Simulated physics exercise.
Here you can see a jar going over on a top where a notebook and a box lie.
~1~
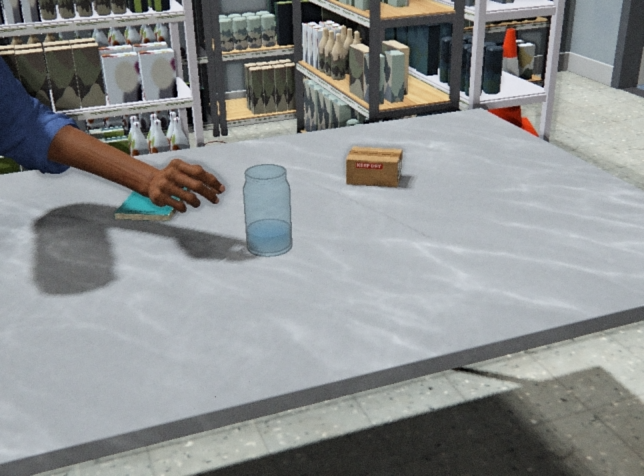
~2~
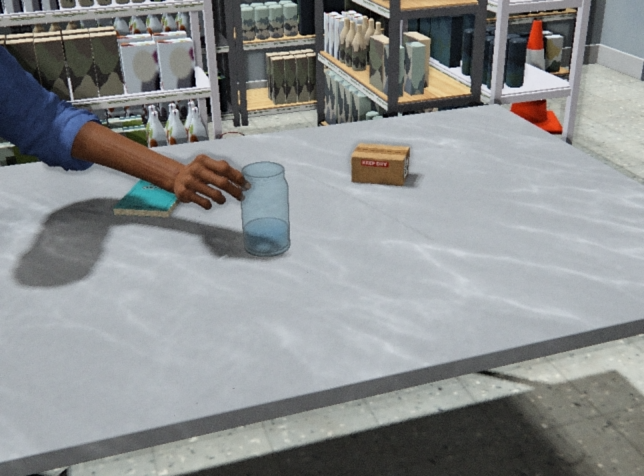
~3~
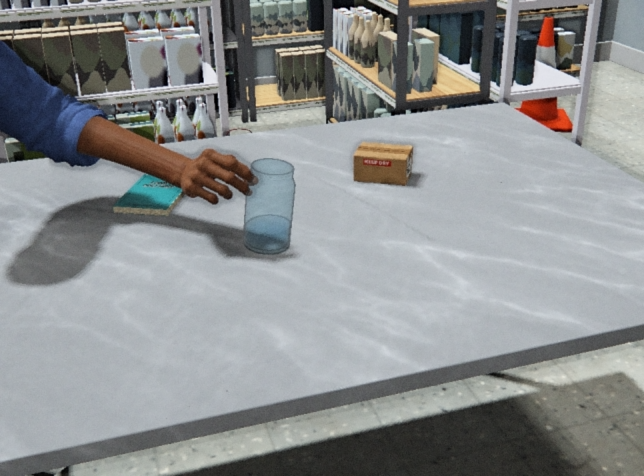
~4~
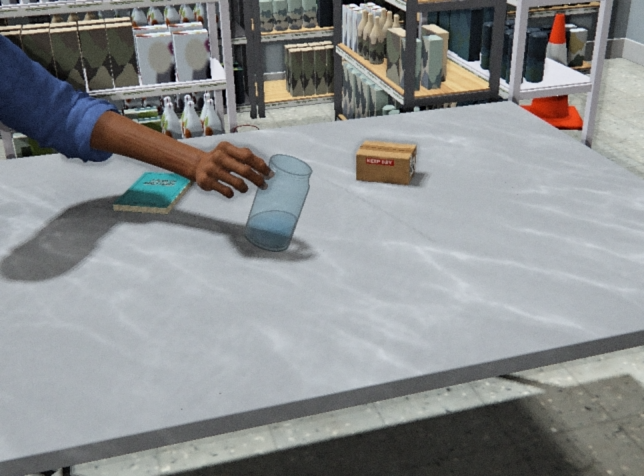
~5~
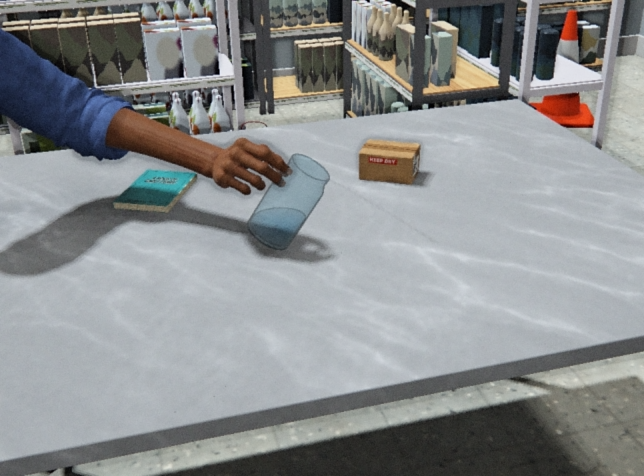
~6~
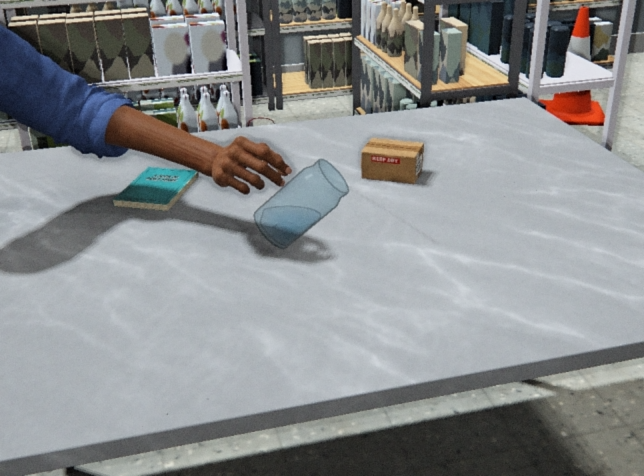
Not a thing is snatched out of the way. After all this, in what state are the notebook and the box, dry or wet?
In the end the notebook will come through dry. The box will come through dry.
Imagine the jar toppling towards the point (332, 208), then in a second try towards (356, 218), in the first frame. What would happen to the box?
Toward the first point it is caught by the spill; toward the second it is caught by the spill.
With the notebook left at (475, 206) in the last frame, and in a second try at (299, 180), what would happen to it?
The first time it gets caught, and the second time it is missed.
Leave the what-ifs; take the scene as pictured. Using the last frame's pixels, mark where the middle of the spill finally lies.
(511, 251).
Shortly, the puddle covers about as much as a plate; the notebook is still dry; the box is still dry.
At the finish, the puddle covers about as much as a plate; the notebook is still dry; the box is still dry.
